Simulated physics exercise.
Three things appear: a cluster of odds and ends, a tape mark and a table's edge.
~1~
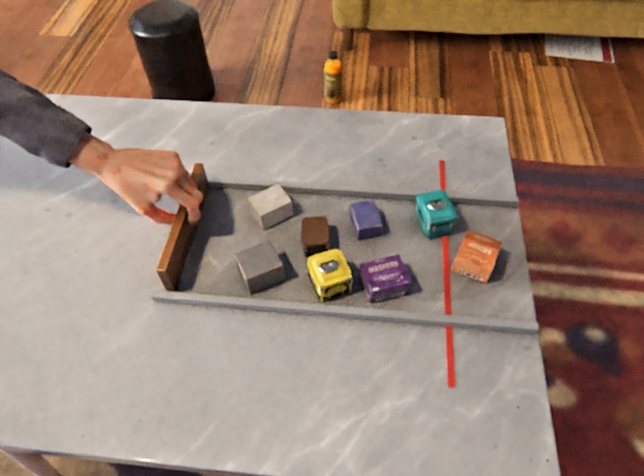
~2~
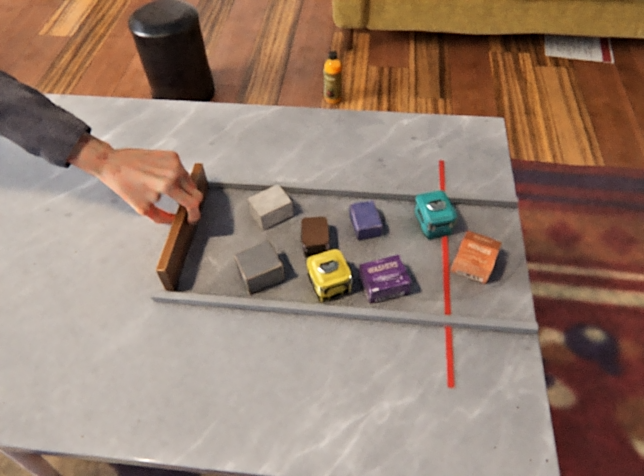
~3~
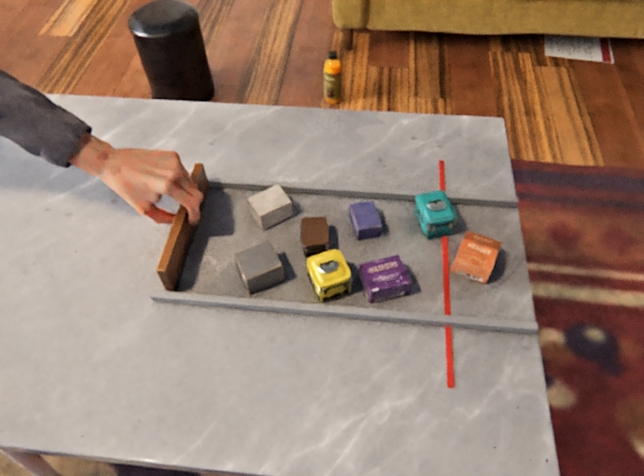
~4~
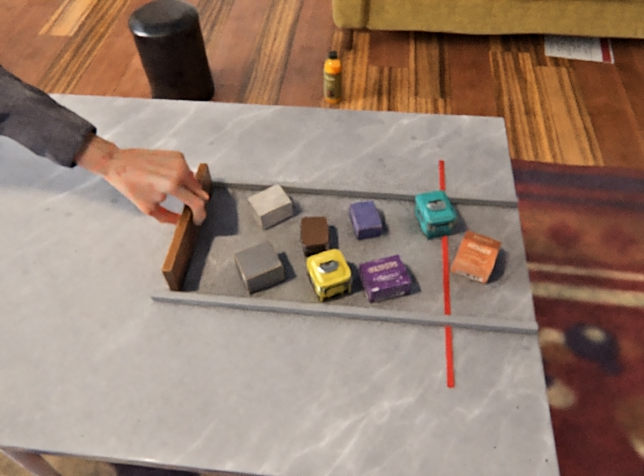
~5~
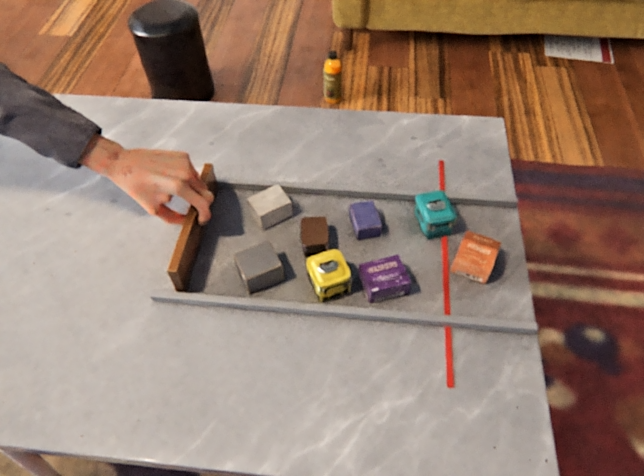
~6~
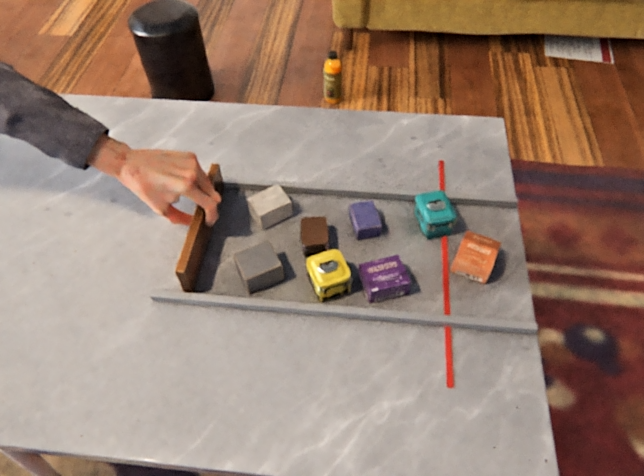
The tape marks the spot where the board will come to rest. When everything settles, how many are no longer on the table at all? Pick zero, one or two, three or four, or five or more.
One or two are off the table.
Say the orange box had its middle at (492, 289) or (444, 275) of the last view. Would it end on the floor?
Case one, it ends up off; case two, it ends up off.
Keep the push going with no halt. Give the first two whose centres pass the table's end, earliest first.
In order: The purple box, the orange box.
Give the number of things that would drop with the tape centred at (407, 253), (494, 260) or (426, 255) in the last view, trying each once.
Those tries give 0, 5 and 0.
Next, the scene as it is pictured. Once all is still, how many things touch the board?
I count 3 of them.
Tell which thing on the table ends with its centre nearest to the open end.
The orange box finishes closest.
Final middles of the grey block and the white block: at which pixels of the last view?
The first near (469, 295), the second near (459, 210).
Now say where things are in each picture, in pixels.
The first picture shows orange box (477, 256); turquoise case (435, 214); purple box (385, 279); board (186, 225); tape (446, 256).
The second picture shows turquoise case (435, 214); brown case (315, 237).
The third picture shows purple box (384, 279); grey block (259, 267).
The fourth picture shows orange box (476, 257); board (190, 225).
The fifth picture shows turquoise case (434, 214); yellow case (329, 275).
The sixth picture shows orange box (476, 257); turquoise case (434, 214); purple box (384, 279); board (202, 225); tape (445, 256).
Soon after, none off yet; orange box at rest near (476, 257); turquoise case at rest near (434, 214); purple box at rest near (384, 279).
After that, none off yet; orange box at rest near (477, 256); turquoise case moving near (439, 214); purple box displaced well along near (460, 288).
In the end, the number that fall off is one or two; gone, purple box.
